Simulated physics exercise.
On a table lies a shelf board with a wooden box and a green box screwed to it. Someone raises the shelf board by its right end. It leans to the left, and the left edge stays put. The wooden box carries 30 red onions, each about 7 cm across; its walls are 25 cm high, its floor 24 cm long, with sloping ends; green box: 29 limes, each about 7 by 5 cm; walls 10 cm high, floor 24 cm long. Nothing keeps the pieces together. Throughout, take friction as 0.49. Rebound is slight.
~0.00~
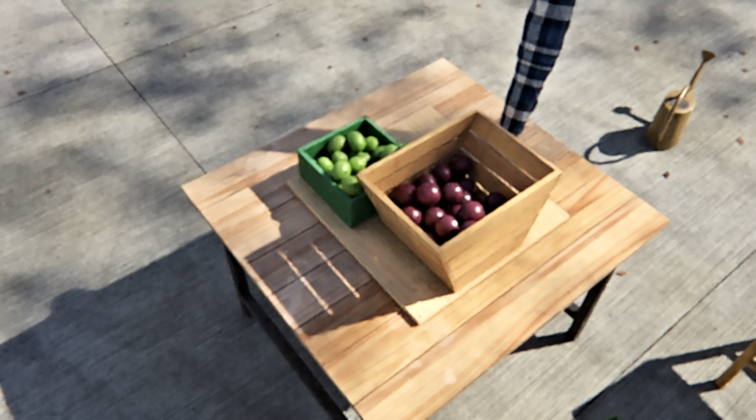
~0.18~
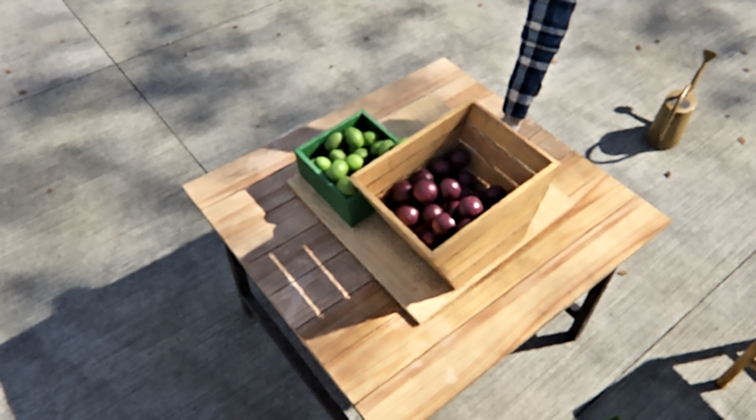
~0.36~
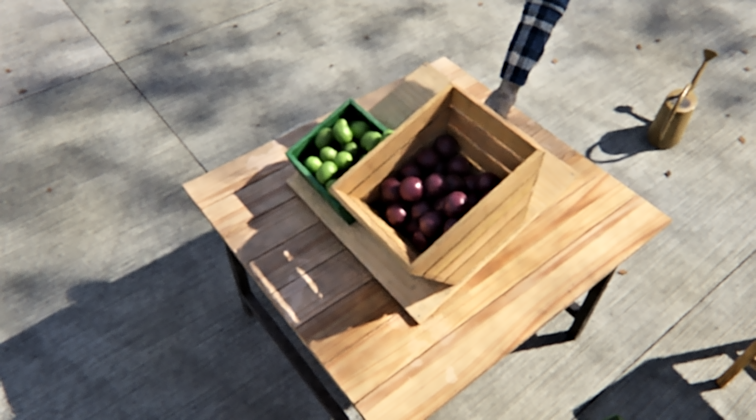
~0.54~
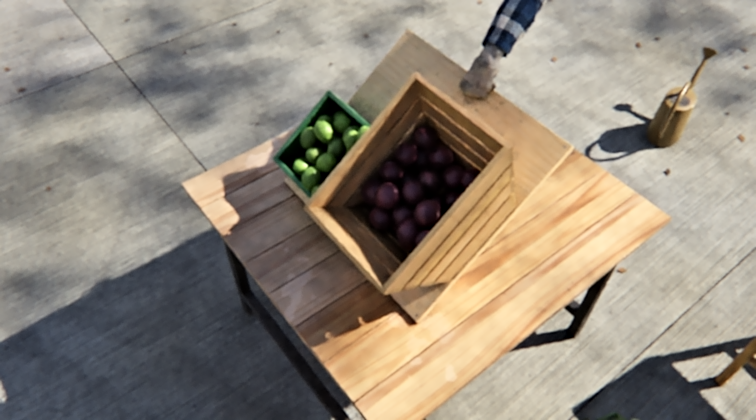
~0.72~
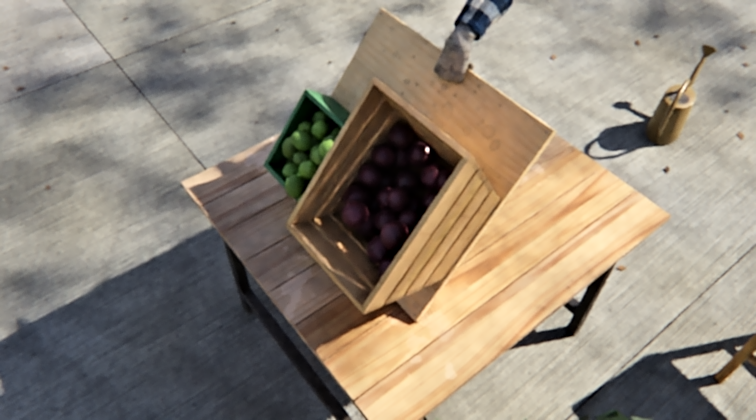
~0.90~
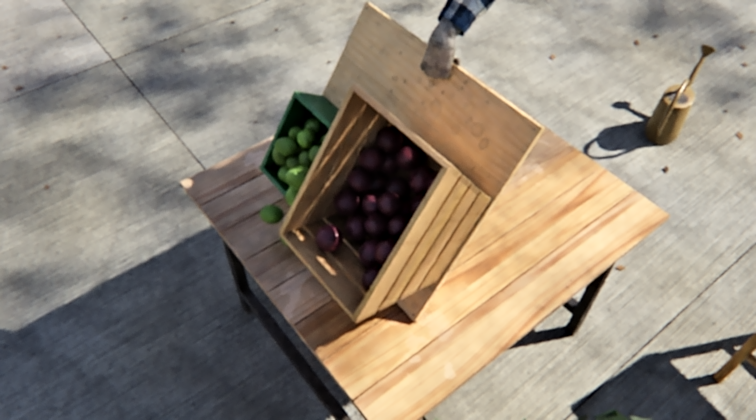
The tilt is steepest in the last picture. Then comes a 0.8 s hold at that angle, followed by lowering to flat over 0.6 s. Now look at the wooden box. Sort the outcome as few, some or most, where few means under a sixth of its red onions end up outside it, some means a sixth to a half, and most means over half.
Few.
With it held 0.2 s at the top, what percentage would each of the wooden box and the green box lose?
In that case wooden box 0, green box 30 per cent.
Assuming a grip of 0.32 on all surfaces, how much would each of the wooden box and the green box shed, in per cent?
In that case wooden box 0, green box 10 per cent.
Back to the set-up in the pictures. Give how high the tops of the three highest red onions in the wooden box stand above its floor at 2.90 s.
Around 18 centimetres high.
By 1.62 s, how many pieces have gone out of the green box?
At that moment the green box count out stands near 8.
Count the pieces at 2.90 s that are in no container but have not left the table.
Count of pieces: About 5.
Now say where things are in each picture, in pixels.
In the first frame (we follow the rim corner now nearest the camera, unless another is named), wooden box at (442, 249); green box (by its farthest rim corner) at (364, 117); tilt 0°; nothing out yet.
In the second frame, wooden box at (434, 253); green box at (361, 112); tilt 6°.
In the third frame, wooden box at (412, 267); green box at (348, 101); tilt 20°.
In the fourth frame, wooden box at (384, 289); tilt 36°.
In the fifth frame, wooden box at (363, 309); tilt 50°.
In the sixth frame, wooden box at (355, 318); tilt 56°; 2 out.
After 1.22 s, tilt 56°; 0 of 30 out of the wooden box and 7 of 29 out of the green box.
After 1.62 s, tilt 56°; 0 of 30 out of the wooden box and 8 of 29 out of the green box.
After 2.18 s, tilt 6°; 0 of 30 out of the wooden box and 9 of 29 out of the green box.
When it is over (at 2.90 s), 0 of 30 out of the wooden box and 9 of 29 out of the green box. Asked share, 0 of 30, 0 per cent.
